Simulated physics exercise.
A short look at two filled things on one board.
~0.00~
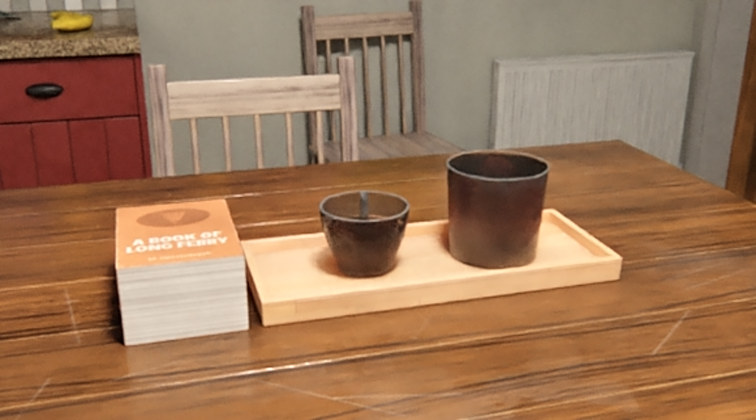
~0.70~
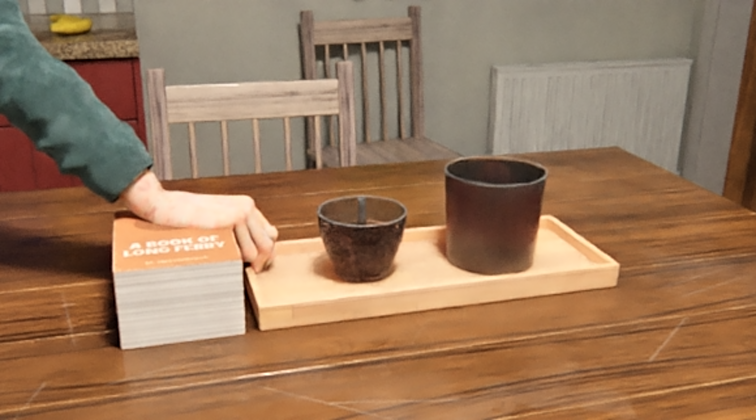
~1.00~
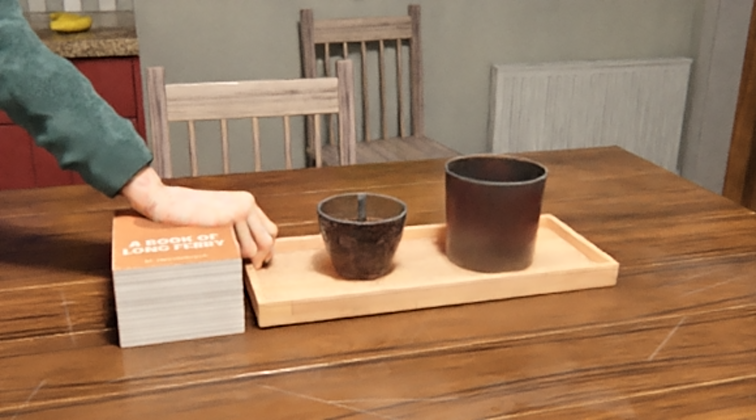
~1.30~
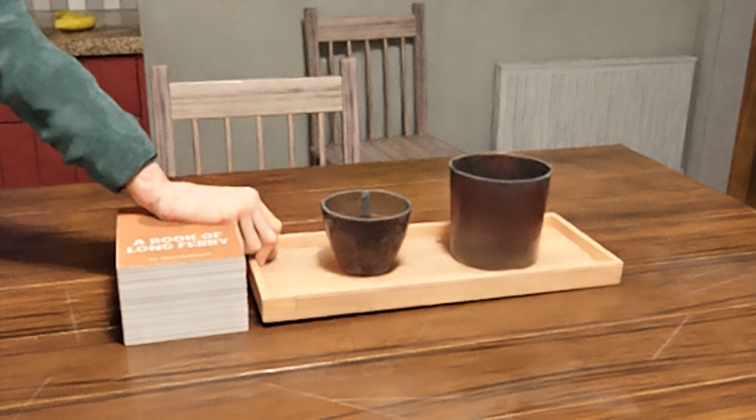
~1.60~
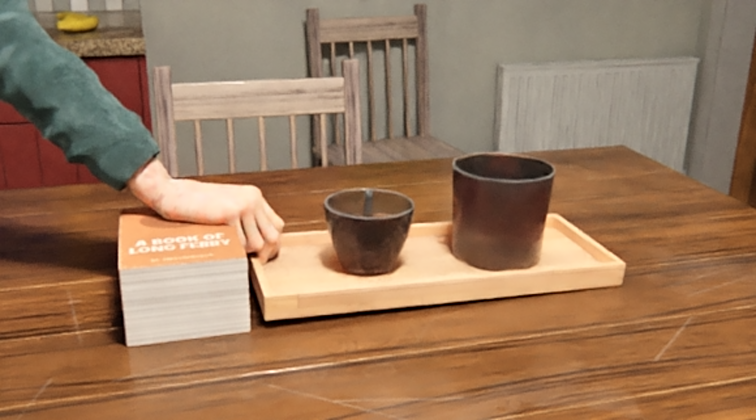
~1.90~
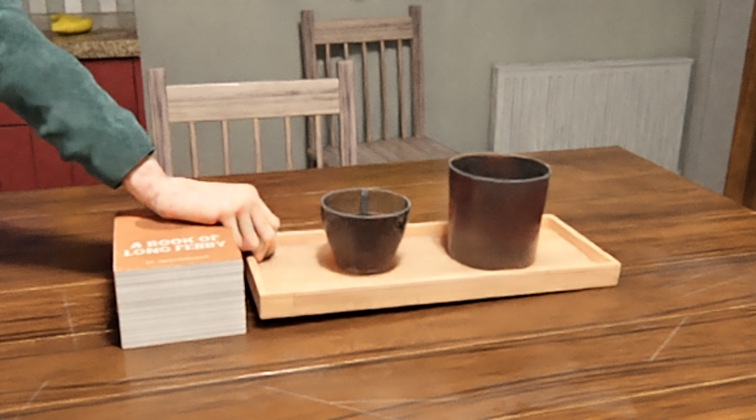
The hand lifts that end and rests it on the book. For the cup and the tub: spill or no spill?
The cup keeps it all in and the tub spills.
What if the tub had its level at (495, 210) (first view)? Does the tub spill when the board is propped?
Then: Loses none.
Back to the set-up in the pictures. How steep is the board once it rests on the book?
Roughly 13°.
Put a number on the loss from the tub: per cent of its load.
Roughly 10 per cent.
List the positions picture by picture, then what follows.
The board lies flat; cup (365, 234) about half full; tub (495, 208) nearly full; book (185, 301), in the first frame.
A hand takes the end of the board; cup about half full, surface at (362, 235); tub nearly full, surface at (495, 173), in the second frame.
The end is rising; cup (362, 236) about half full; tub (493, 212) nearly full, in the third frame.
The end has come up a little; cup about half full, surface at (366, 228); tub nearly full, surface at (500, 169); book (185, 301), in the fourth frame.
Slope near 1°; cup (368, 232) about half full; tub (500, 210) nearly full, in the fifth frame.
The board slopes by about 2°; cup about half full, surface at (365, 227); tub nearly full, surface at (499, 169); book (182, 304), in the sixth frame.
Around 2.6 s, the board slopes by about 7°; cup, none is lost; tub, it has lost some.
Around 3.4 s, the board slopes by about 14°; cup, none is lost; tub, it has lost some.
Around 4.6 s, the board slopes by about 13°, resting on the book; cup, none is lost; tub, it has lost some.
